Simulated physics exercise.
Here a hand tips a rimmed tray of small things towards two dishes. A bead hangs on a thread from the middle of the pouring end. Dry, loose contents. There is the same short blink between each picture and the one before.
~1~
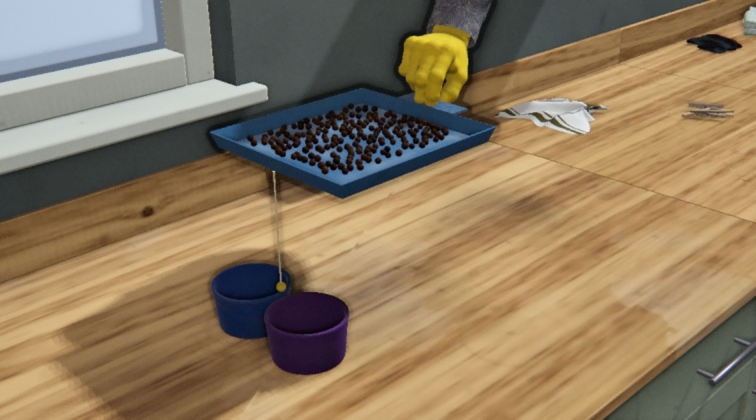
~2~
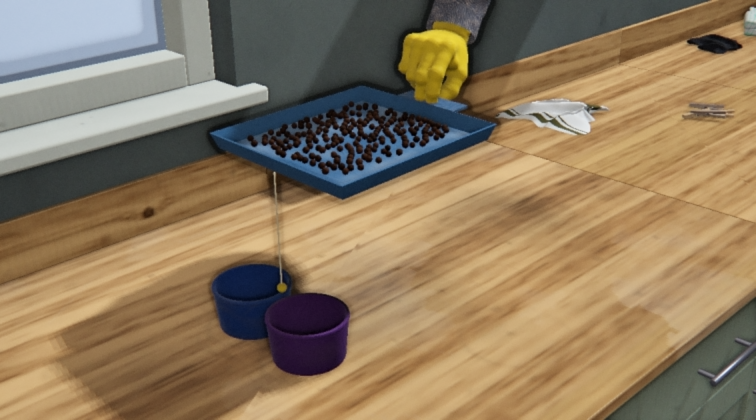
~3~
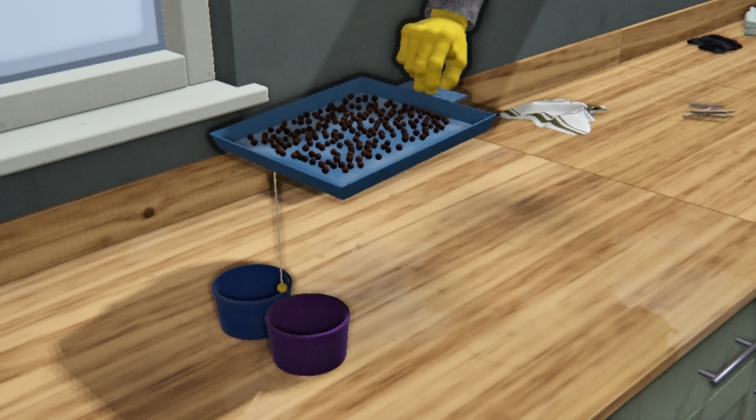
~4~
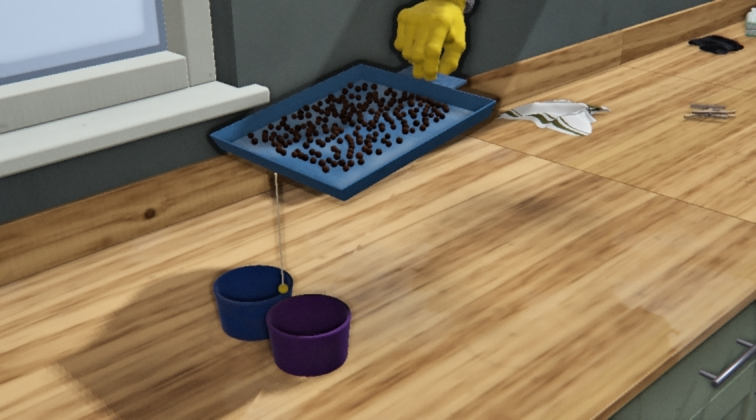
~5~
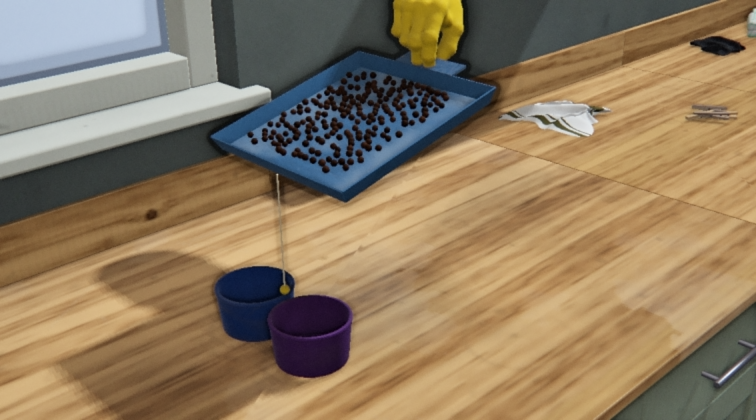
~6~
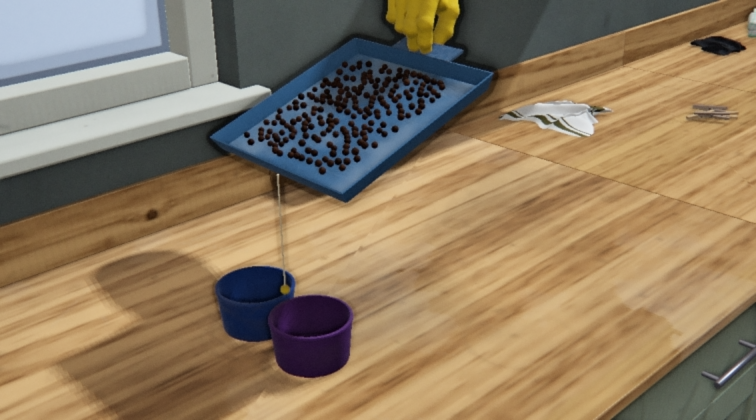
Yellow-gloved hand raising the far end of a blue tray of small dark berries above blue and purple dishes, tilting it gradually.
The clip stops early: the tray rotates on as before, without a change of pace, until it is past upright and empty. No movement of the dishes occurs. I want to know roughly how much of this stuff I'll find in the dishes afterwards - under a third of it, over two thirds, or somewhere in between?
You'll find under a third of it in them.
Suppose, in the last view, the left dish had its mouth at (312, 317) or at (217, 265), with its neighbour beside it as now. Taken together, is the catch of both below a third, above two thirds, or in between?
At the first spot I'd expect less than a third, and at the second spot less than a third.
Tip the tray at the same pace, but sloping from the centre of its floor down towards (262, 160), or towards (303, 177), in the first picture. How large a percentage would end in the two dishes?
Shares: About 40 in a hundred, then about 20 in a hundred.
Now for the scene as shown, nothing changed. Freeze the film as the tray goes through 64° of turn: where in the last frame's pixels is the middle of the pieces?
Look about (275, 166) in the last picture.
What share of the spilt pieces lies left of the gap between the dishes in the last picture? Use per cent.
80 %, roughly.
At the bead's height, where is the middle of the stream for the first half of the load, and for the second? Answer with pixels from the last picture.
Earlier portion about (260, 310); later portion about (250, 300).
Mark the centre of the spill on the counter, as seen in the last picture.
At about (210, 376).
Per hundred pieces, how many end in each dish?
Left dish 0, right dish 10 %.
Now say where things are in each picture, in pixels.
In the first picture, corners of the pouring end at (218, 132) and (342, 181), level; middle of the load at (360, 134), allspice berries; left dish at (222, 311); right dish at (276, 346); bead on its thread at (281, 287).
In the second picture, corners of the pouring end at (218, 133) and (342, 182), level; middle of the load at (361, 133).
In the third picture, corners of the pouring end at (218, 133) and (342, 183), tipped barely, level across its low end; middle of the load at (360, 128).
In the fourth picture, corners of the pouring end at (218, 134) and (342, 185), tipped a little, level across its low end; middle of the load at (360, 120).
In the fifth picture, corners of the pouring end at (218, 135) and (342, 187), tipped a little, level across its low end; middle of the load at (360, 113).
In the sixth picture, corners of the pouring end at (218, 135) and (342, 188), tipped clearly, level across its low end; middle of the load at (356, 107), about a third on the move; left dish at (226, 314); right dish at (280, 348).
Soon after the last picture, tray tipped steeply; most on the tray; a stray few outside both; a small part in the air.
A little later, tray tipped past a quarter turn; a stray few on the tray; a small part in the right dish; about half outside both; about half in the air.
Later still, tray tipped past a quarter turn; a small part in the right dish; a stray few in the left dish; nearly all outside both.
At rest, tray tipped past a quarter turn; a small part in the right dish; a stray few in the left dish; nearly all outside both.
